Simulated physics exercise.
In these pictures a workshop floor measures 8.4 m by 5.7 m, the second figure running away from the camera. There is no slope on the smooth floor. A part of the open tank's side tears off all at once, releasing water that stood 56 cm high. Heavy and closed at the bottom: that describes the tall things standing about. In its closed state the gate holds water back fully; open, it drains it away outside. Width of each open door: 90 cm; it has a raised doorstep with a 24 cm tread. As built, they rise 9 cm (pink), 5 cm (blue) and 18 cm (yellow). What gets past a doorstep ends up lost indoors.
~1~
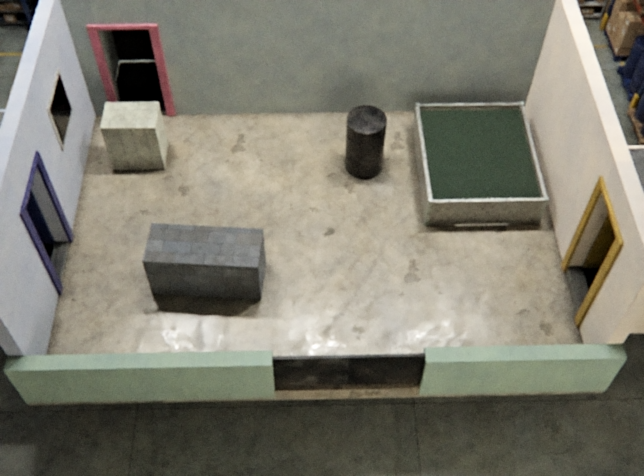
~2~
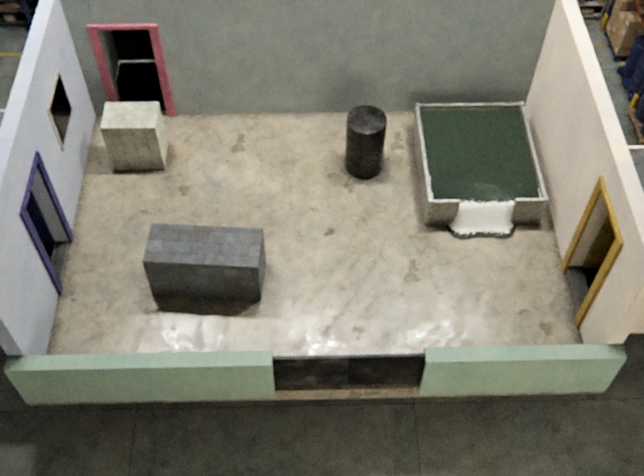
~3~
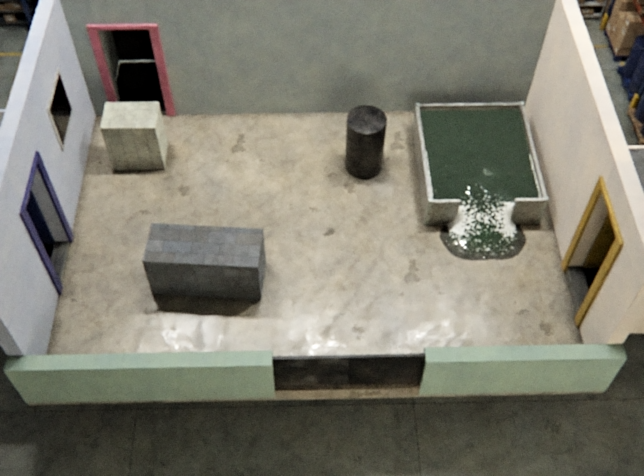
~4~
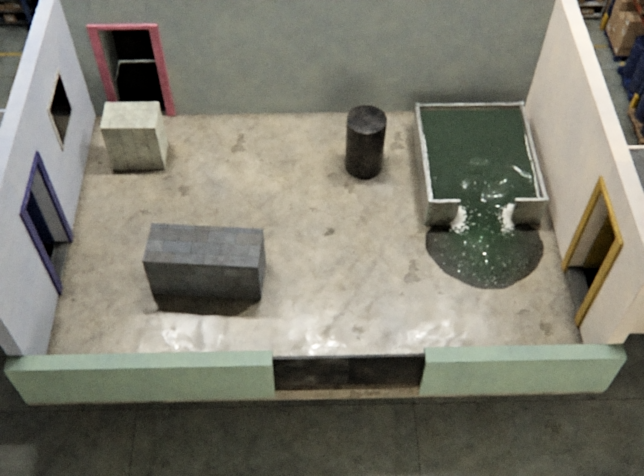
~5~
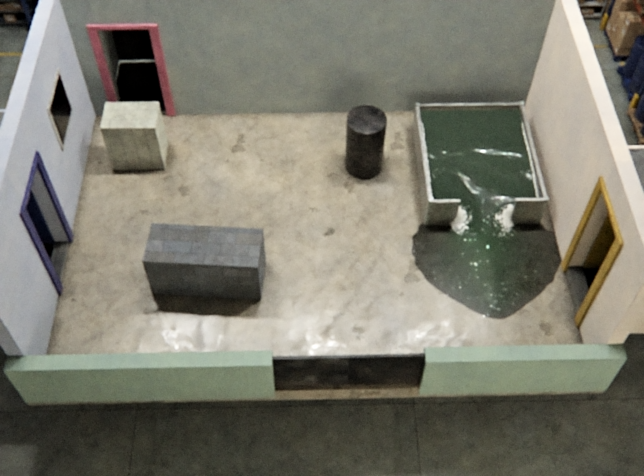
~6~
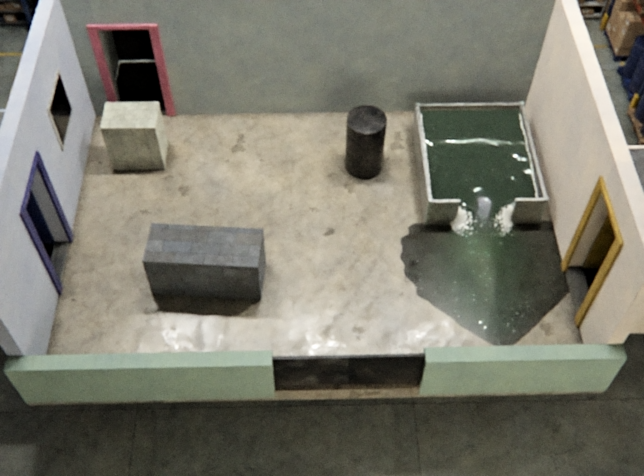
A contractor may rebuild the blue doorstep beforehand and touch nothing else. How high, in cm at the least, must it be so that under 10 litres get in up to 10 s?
It would need to be roughly 5.5 cm high.
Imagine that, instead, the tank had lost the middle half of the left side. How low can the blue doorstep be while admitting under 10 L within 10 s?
About 7.5 centimetres.
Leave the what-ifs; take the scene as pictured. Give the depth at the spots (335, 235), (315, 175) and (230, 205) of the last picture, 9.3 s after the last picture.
Approx. 3 / 2 / 2 cm.
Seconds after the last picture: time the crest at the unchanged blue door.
Approximately 7.5 s.
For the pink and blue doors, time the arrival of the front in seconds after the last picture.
Pink: 8.5 s; blue: 4.5 s.
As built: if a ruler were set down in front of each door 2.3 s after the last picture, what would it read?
Lab note, cm: Pink 0; blue 0; yellow 17.
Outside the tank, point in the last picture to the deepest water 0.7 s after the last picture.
(583, 370).
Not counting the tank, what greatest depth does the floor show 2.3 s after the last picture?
About 26 cm.
Then, 0.7 s after the last picture water covers 20 % of the floor, deepest (37 cm) near (583, 370); it has not reached the blue door.
Then, 2.3 s after the last picture water covers 30 % of the floor, deepest (26 cm) near (583, 370); it has not reached the blue door.
Then, 9.3 s after the last picture water covers 90 % of the floor, deepest (11 cm) near (42, 381); 7 cm at the blue door, 14 litres in over its 5 cm doorstep.
At the blue door as built, the water peaked near 8 cm, 7.3 s after the last picture.
With a doorstep of 5 cm, 14 litres would have come in within the 10 s; with 6 cm, 8 litres. So under 10 litres takes about 5.5 cm.
